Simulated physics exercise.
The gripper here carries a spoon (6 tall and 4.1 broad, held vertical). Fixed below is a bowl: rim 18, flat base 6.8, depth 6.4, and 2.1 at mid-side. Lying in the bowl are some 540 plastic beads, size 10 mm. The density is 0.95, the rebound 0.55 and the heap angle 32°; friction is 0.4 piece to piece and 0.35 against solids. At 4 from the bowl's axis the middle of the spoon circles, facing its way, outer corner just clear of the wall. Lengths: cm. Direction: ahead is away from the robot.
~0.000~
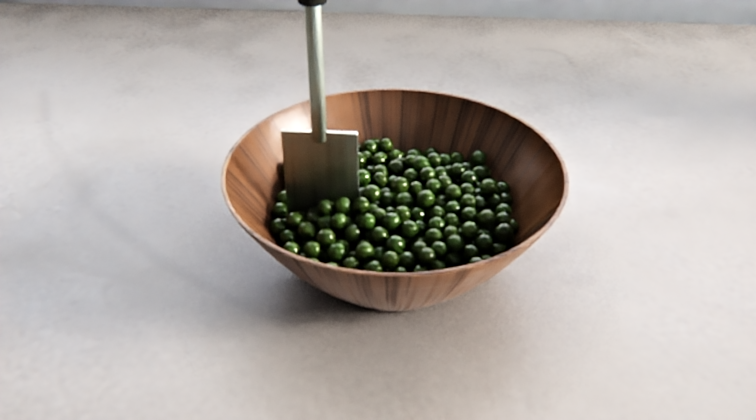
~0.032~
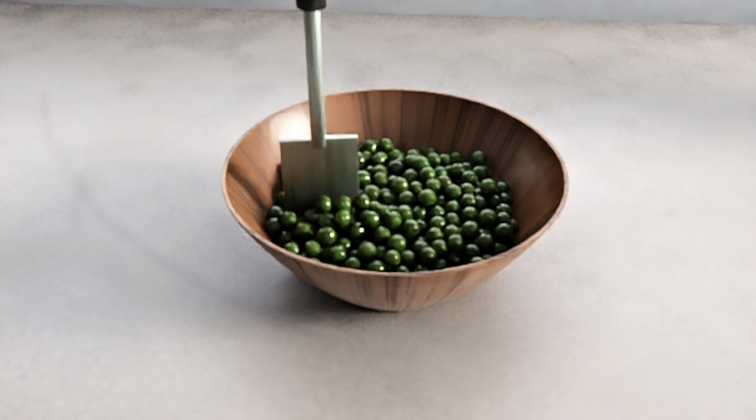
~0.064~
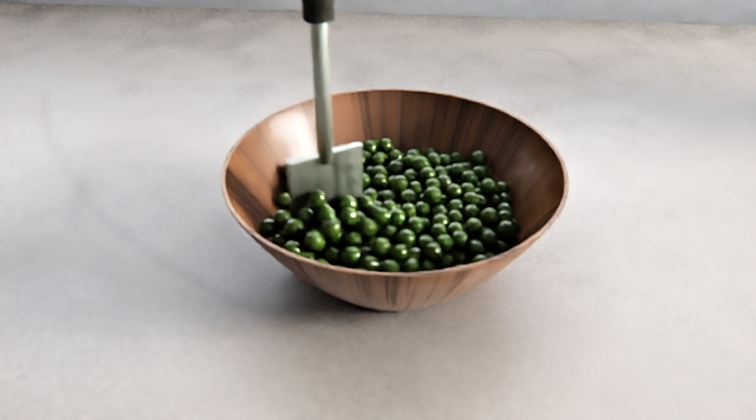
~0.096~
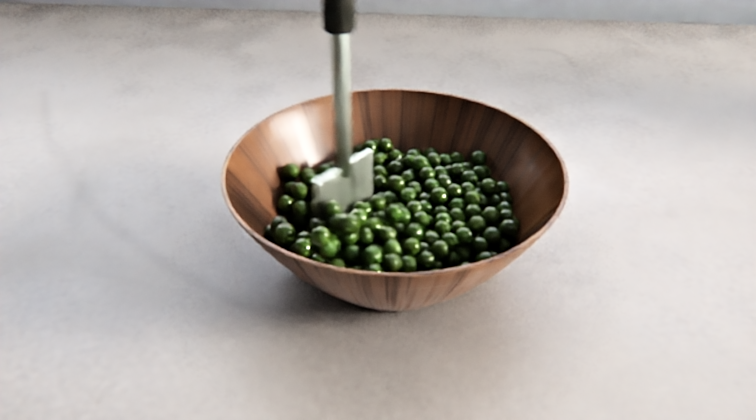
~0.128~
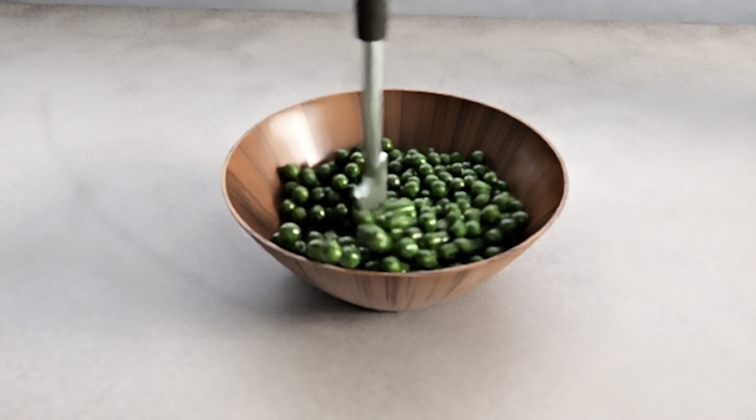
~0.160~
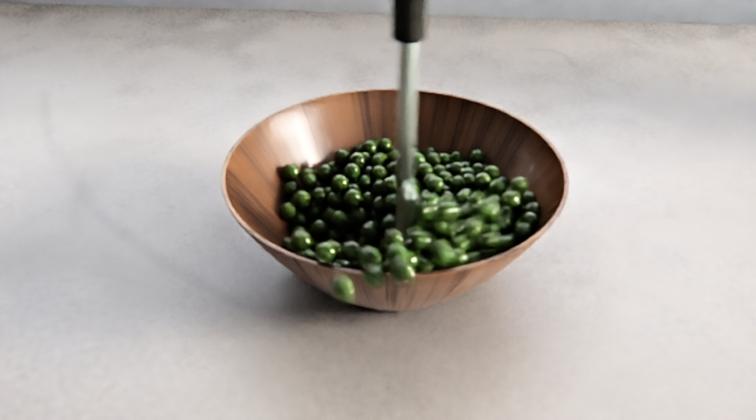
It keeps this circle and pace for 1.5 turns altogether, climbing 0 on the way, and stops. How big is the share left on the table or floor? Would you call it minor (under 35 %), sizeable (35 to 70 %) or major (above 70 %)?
I would call it minor.
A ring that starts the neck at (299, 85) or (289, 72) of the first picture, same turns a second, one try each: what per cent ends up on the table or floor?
Roughly 20 and 15 per cent.
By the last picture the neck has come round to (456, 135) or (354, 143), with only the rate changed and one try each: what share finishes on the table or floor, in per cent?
Around 45 and 10 percent, in that order.
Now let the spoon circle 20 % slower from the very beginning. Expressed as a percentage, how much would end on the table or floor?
Estimated share: About 15 per cent.
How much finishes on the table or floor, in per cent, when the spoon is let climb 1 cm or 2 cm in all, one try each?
20 and 15 %.
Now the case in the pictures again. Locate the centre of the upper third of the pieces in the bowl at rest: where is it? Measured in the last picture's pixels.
(453, 182).
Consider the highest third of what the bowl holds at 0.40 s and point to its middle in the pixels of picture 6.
I'd put its middle near (371, 130).
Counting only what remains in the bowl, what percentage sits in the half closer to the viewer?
Around 40 per cent of what the bowl keeps.
After 0.40 s, 271° round, highest piece 9 above the table; 474 in the bowl, 36 on the table or floor, 25 in flight or on the tool.
After 0.63 s, 81° round, highest piece 8 above the table; 430 in the bowl, 96 on the table or floor, 9 in flight or on the tool.
After 0.95 s, 180° round, highest piece 7 above the table; 408 in the bowl, 127 on the table or floor.
After 1.65 s, 180° round, highest piece 7 above the table; 408 in the bowl, 127 on the table or floor.
In the end, 408 in the bowl, 127 on the table or floor. That is 24 % on the table or floor.
